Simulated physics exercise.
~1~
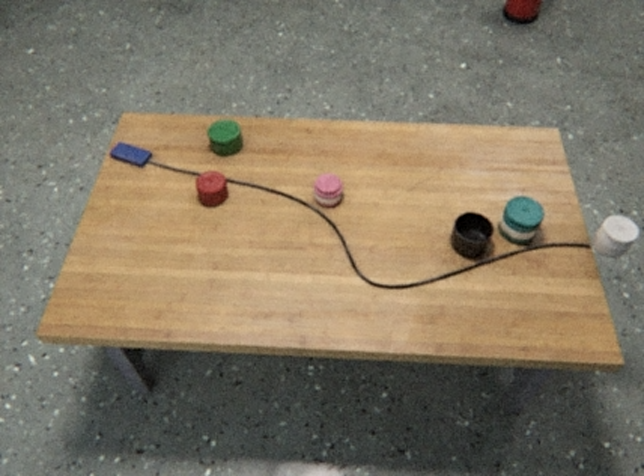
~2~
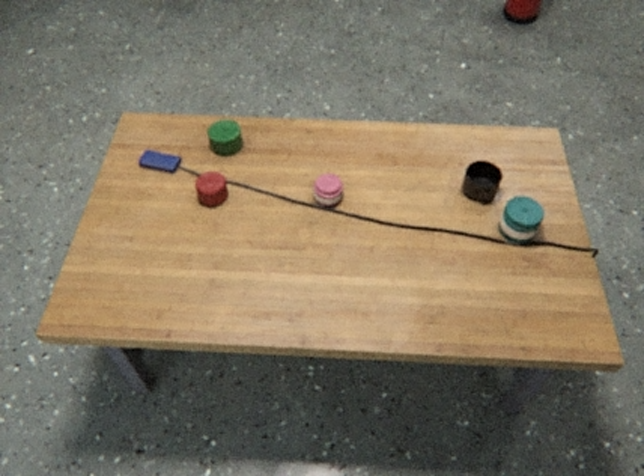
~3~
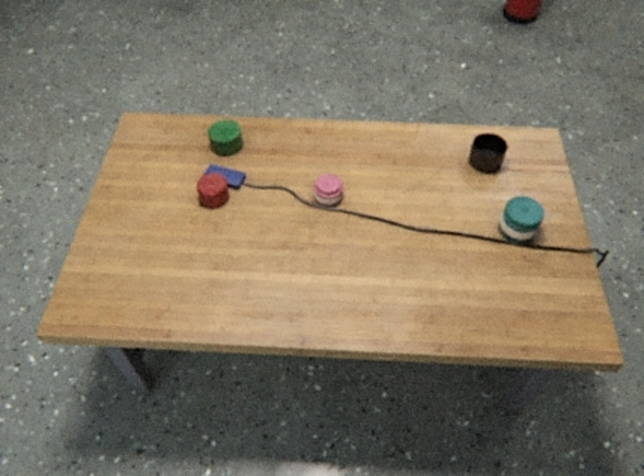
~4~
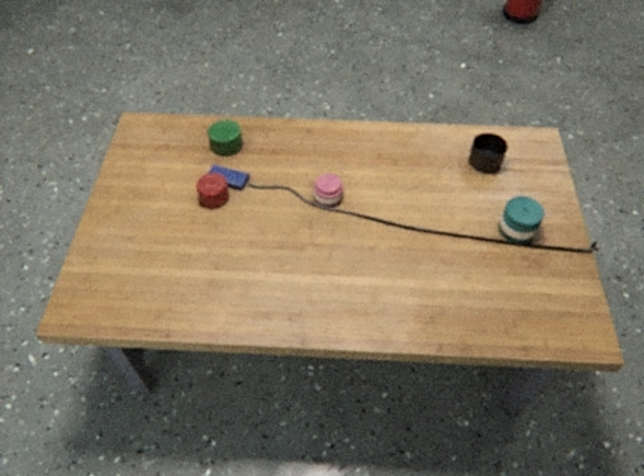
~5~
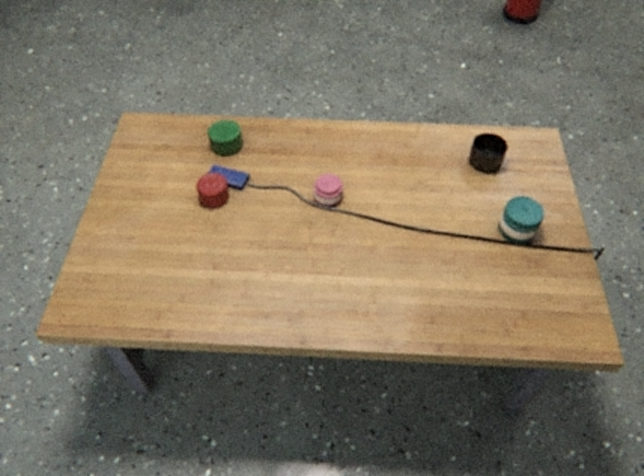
A black cable snakes across a light wooden table, seen from above at an angle on a speckled grey floor, linking a blue phone at the left to a white speaker at the right edge. A green tub, a red tub and a pink jar sit left of a black mug and a teal tin. The speaker drops out of view over the right side, pulling the cable nearly straight as the mug shifts upward. The phone slides right and stops against the red tub. The mug settles near the far edge, and everything but the speaker stays on top.
